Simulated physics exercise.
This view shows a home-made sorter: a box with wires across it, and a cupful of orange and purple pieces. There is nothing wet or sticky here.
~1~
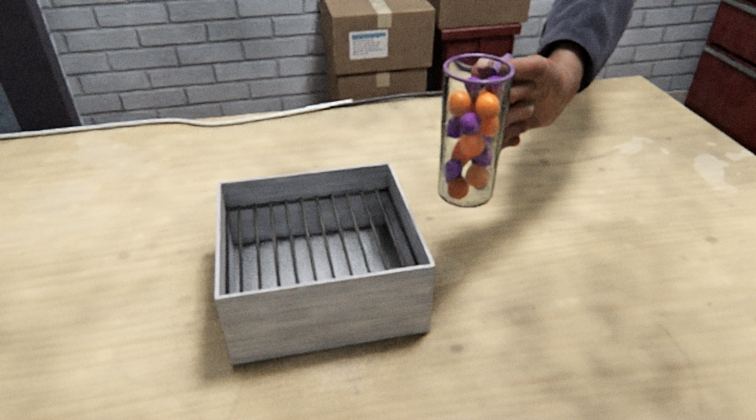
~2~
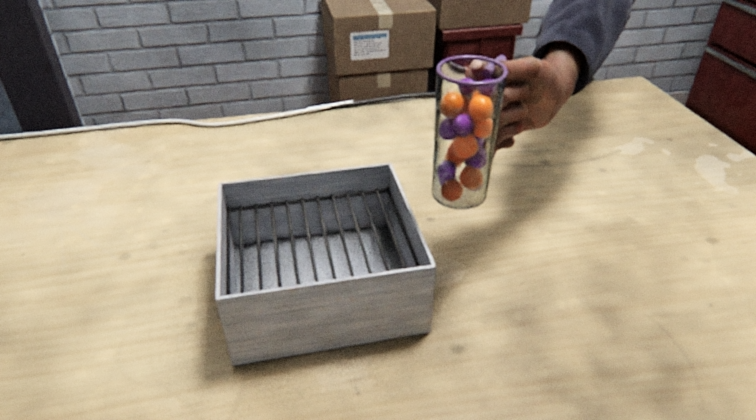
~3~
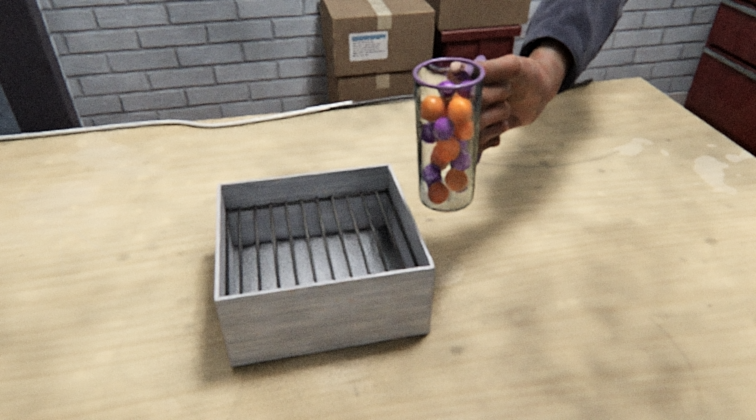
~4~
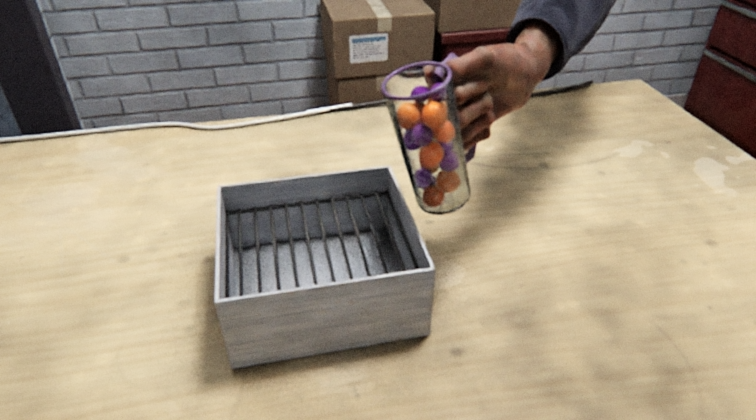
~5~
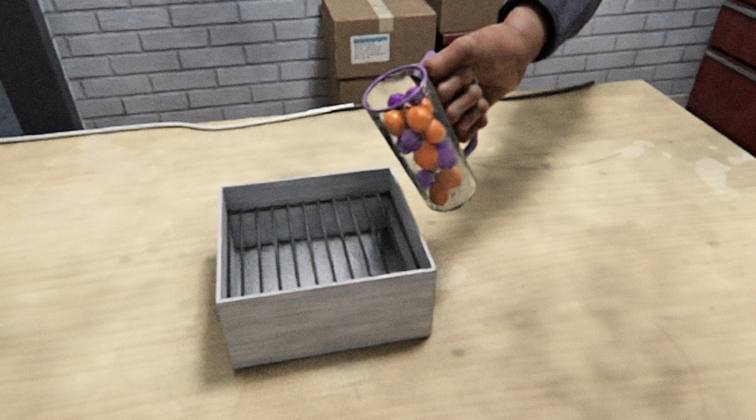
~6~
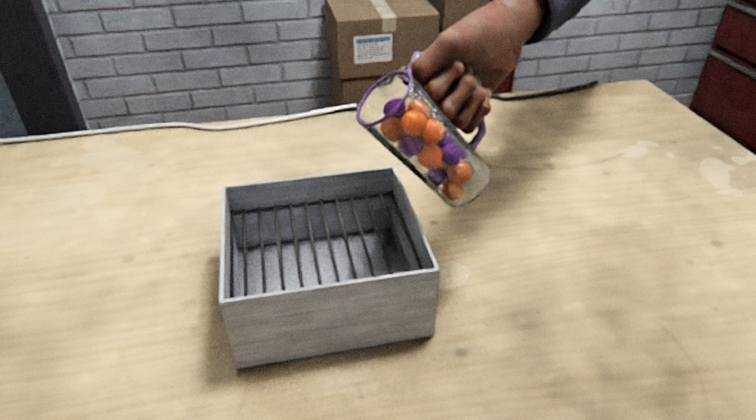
To begin with, a hand holds a clear cup of orange and purple balls upright, to the right of a gray box with wires across it. The hand moves the cup left toward the box, then tilts it leftward more and more, with the balls still inside the cup.
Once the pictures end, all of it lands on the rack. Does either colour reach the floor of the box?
Taking each in turn, the orange pieces do not, the purple pieces do not.
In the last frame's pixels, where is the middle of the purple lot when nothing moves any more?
My estimate for where it settles is about (329, 233).
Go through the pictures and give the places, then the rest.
In the first frame, cup (471, 135), upright; rack (258, 254), 12 wires across; orange round beads (461, 130), wider than the gaps; purple marbles (482, 143), wider than the gaps.
In the second frame, cup (465, 136), upright; purple ones (476, 145).
In the third frame, cup (447, 139), tipped 3°; orange ones (437, 134).
In the fourth frame, cup (431, 143), tipped 15°; purple ones (446, 147).
In the fifth frame, cup (425, 144), tipped 27°; orange ones (432, 128).
In the sixth frame, cup (428, 144), tipped 40°; rack (263, 258); orange ones (433, 127); purple ones (446, 140).
Then, 0.48 s later than the last frame, orange ones, every one in the cup; purple ones, every one in the cup.
Then, 0.90 s later than the last frame, orange ones, almost all in the cup, about a tenth on or over the wires; purple ones, the larger part in the cup, roughly a quarter on or over the wires.
Then, 1.26 s later than the last frame, orange ones, every one on or over the wires; purple ones, every one on or over the wires.
When it is over, orange ones, every one on the wires, not one under the rack; purple ones, every one on the wires, not one under the rack.
